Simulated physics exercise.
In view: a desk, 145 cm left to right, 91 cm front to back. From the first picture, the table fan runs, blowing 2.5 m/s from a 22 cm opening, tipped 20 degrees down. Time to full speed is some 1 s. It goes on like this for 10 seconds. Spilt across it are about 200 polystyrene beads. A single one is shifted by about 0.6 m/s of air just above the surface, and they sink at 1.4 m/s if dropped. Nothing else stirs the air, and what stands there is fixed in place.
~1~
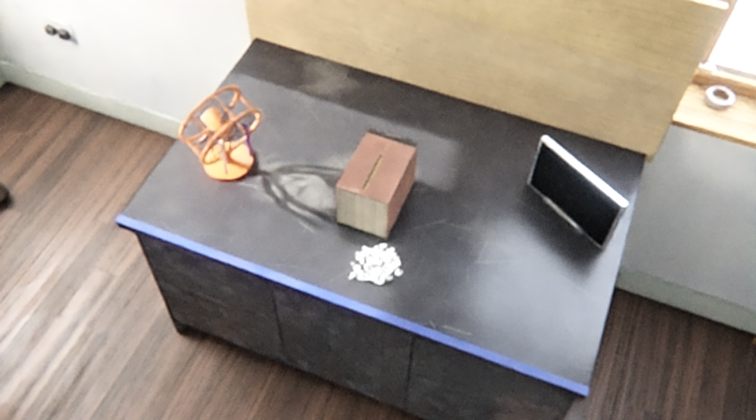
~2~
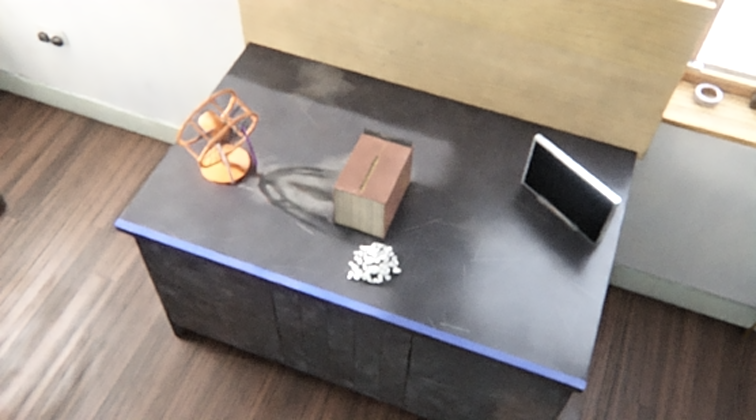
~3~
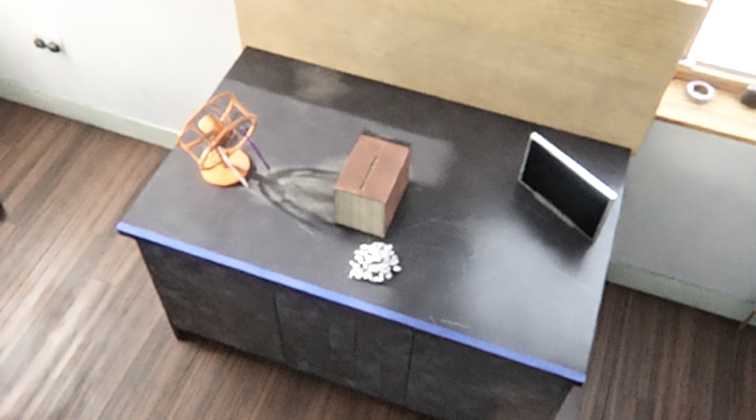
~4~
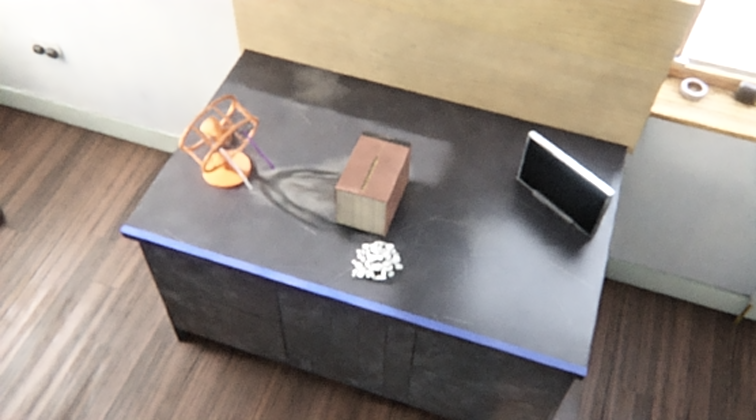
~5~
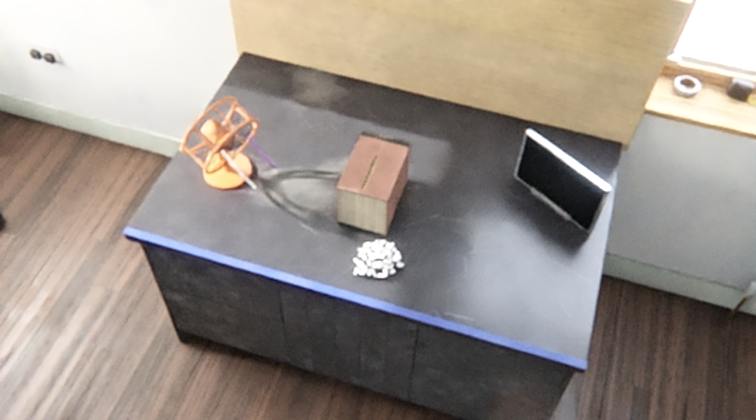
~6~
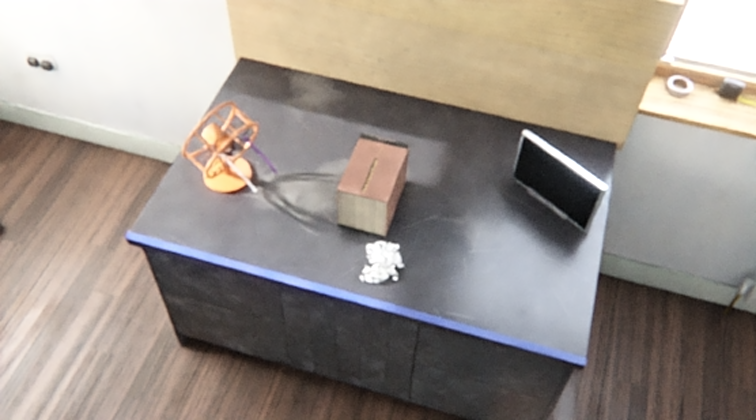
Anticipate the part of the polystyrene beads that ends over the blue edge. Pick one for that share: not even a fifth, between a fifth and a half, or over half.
More than one half.
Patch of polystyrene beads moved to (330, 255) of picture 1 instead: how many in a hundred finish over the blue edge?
In that case I'd expect around 100 percent.
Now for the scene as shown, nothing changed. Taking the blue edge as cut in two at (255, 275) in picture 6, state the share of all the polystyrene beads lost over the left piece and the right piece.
Roughly 0 % cross the left stretch, and around 100 % the right stretch.
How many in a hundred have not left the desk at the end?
Close to 2 in a hundred are still there.
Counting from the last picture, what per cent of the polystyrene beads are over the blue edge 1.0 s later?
I'd say near 20 per cent by then.
Then, 1.0 s after the last picture, 25 % are over the blue edge; the middle of those still in play is near (399, 268); 19 % have settled or left.
Then, 2.2 s after the last picture, 55 % are over the blue edge; the middle of those still in play is near (403, 269); 48 % have settled or left.
Then, 4.6 s after the last picture, 90 % are over the blue edge; 88 % have settled or left.
Then, 9.1 s after the last picture, at the end, 98 % are over the blue edge.
